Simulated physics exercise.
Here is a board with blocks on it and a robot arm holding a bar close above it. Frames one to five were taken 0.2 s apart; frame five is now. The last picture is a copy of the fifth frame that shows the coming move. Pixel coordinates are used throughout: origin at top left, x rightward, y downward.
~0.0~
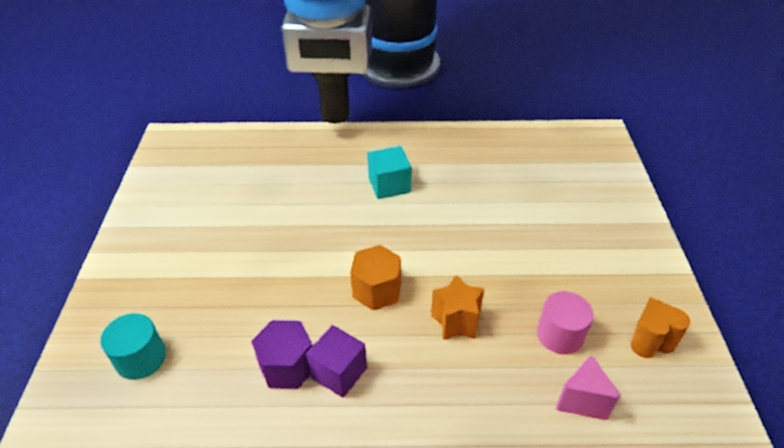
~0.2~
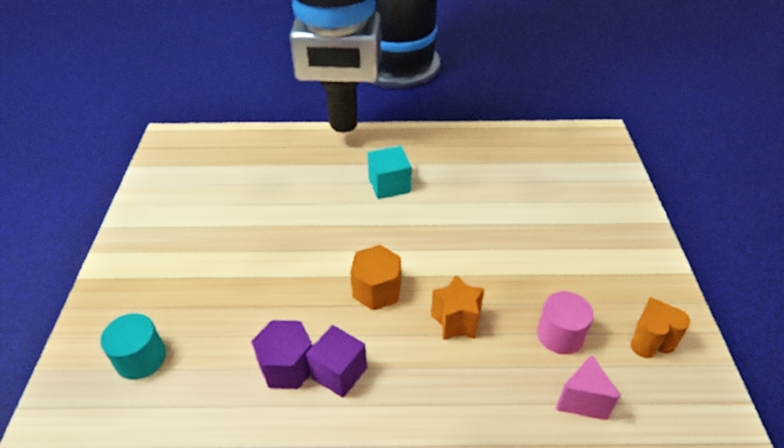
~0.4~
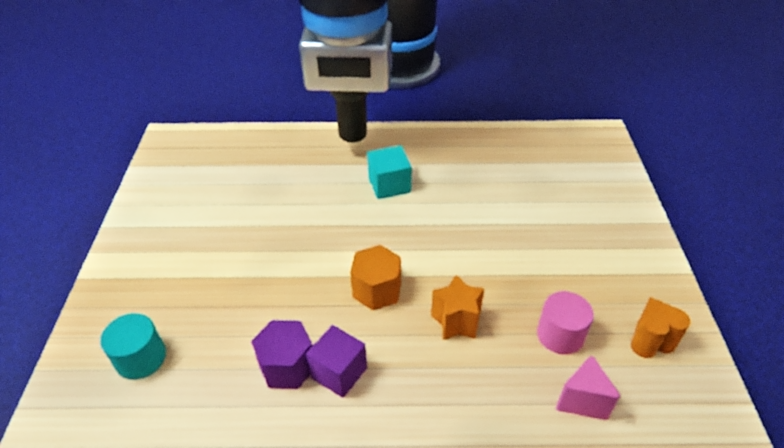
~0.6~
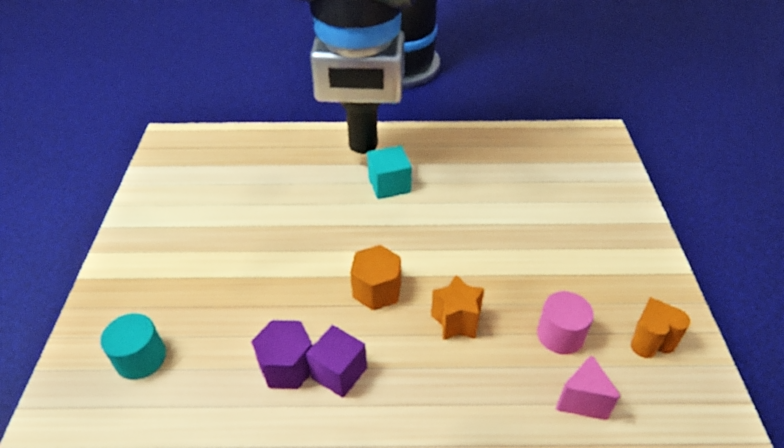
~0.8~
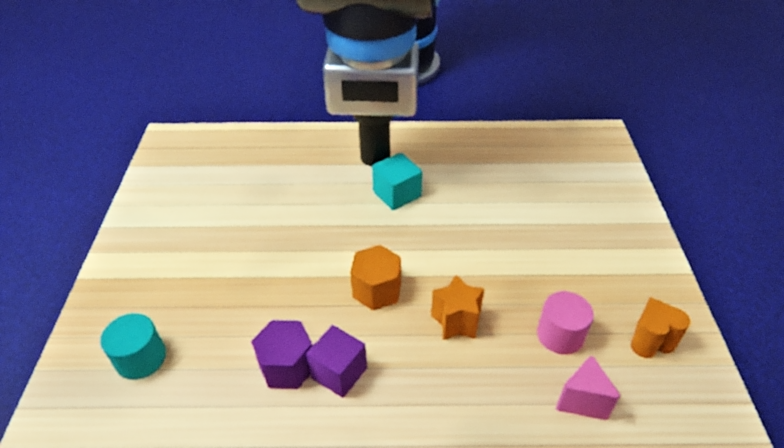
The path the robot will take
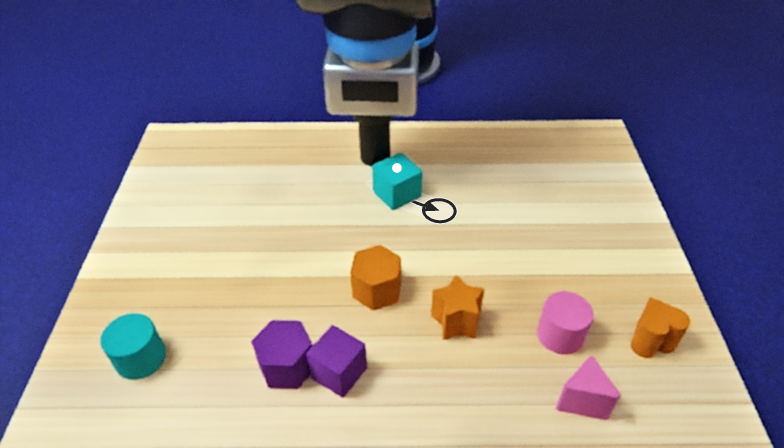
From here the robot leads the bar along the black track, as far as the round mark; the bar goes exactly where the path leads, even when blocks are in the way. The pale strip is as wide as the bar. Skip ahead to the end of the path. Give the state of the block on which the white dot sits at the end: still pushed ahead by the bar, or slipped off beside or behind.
My prediction: In front.
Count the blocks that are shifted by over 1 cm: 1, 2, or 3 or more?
Of all the blocks, just one travels more than a centimetre.
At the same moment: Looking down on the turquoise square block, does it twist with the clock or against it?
It turns clockwise.
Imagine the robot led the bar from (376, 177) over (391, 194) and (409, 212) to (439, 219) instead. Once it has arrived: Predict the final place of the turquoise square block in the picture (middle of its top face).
I think it will end close to (468, 212).
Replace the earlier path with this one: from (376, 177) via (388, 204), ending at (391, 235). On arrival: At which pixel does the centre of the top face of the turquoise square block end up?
(427, 197)
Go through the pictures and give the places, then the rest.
The first picture shows lower end of the bar at (336, 117), tops of blocks, turquoise square block at (389, 159).
The second picture shows bar at (344, 126), blocks as before.
The third picture shows bar at (353, 135), blocks as before.
The fourth picture shows bar at (363, 146), blocks as before.
The fifth picture shows bar at (375, 159), turquoise square block at (397, 168).
The drawn path runs from (376, 177) over (403, 196) to (439, 210); the dot is on the turquoise square block.
On the path given first. Halfway along, bar at (403, 179); turquoise square block at (428, 189).
At the end, bar at (441, 192); turquoise square block at (462, 207), turned 20° clockwise.
